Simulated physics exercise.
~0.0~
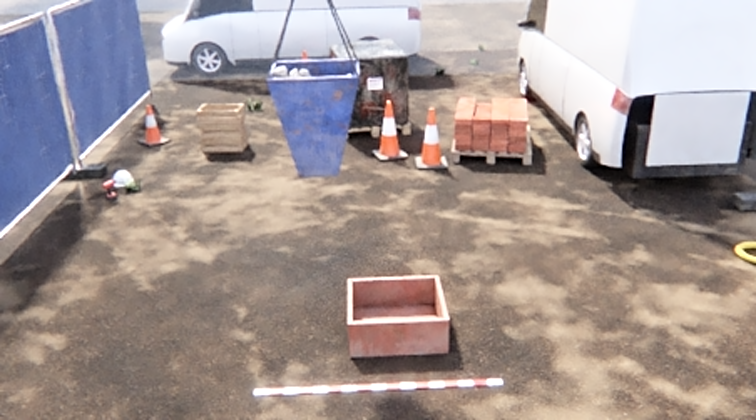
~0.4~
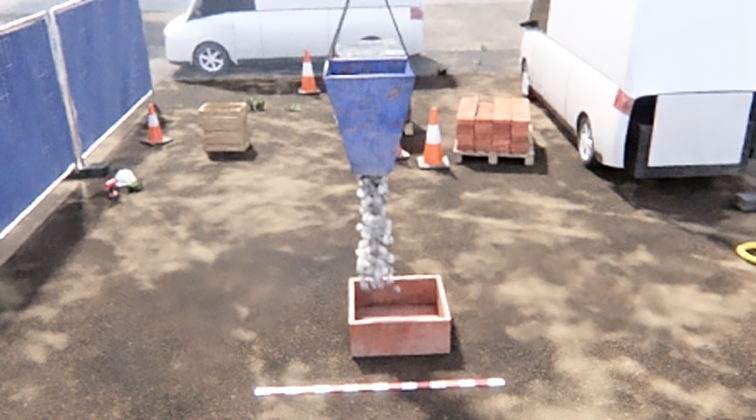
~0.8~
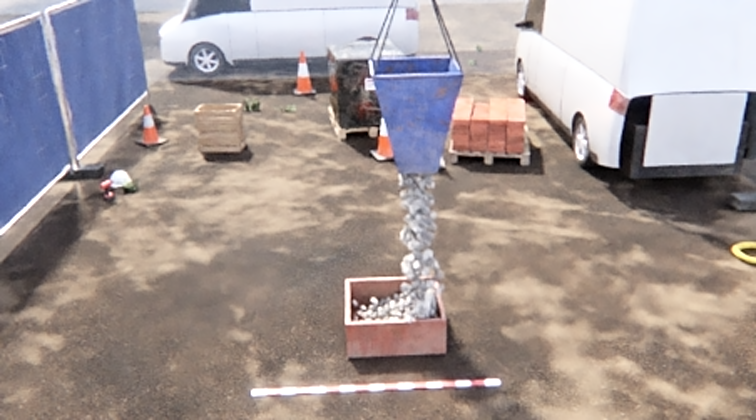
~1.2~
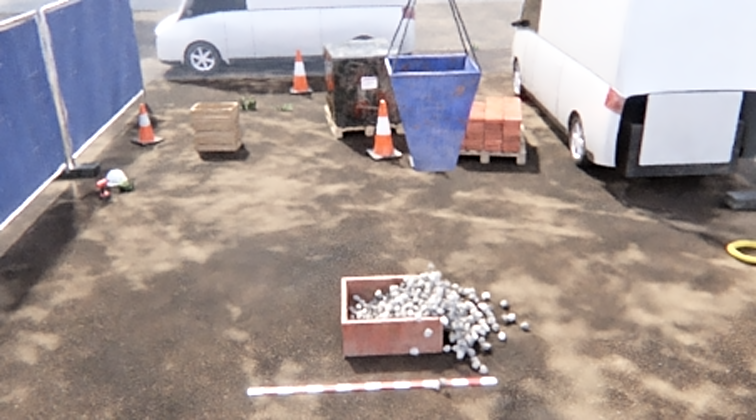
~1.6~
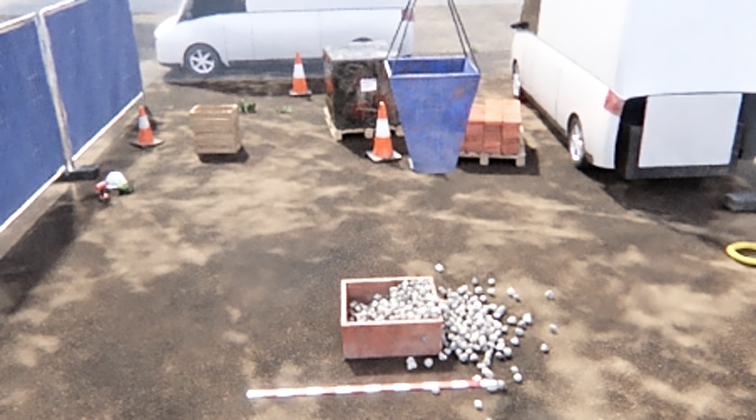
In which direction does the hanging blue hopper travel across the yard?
The blue hopper travels to the right as it hangs above the yard.
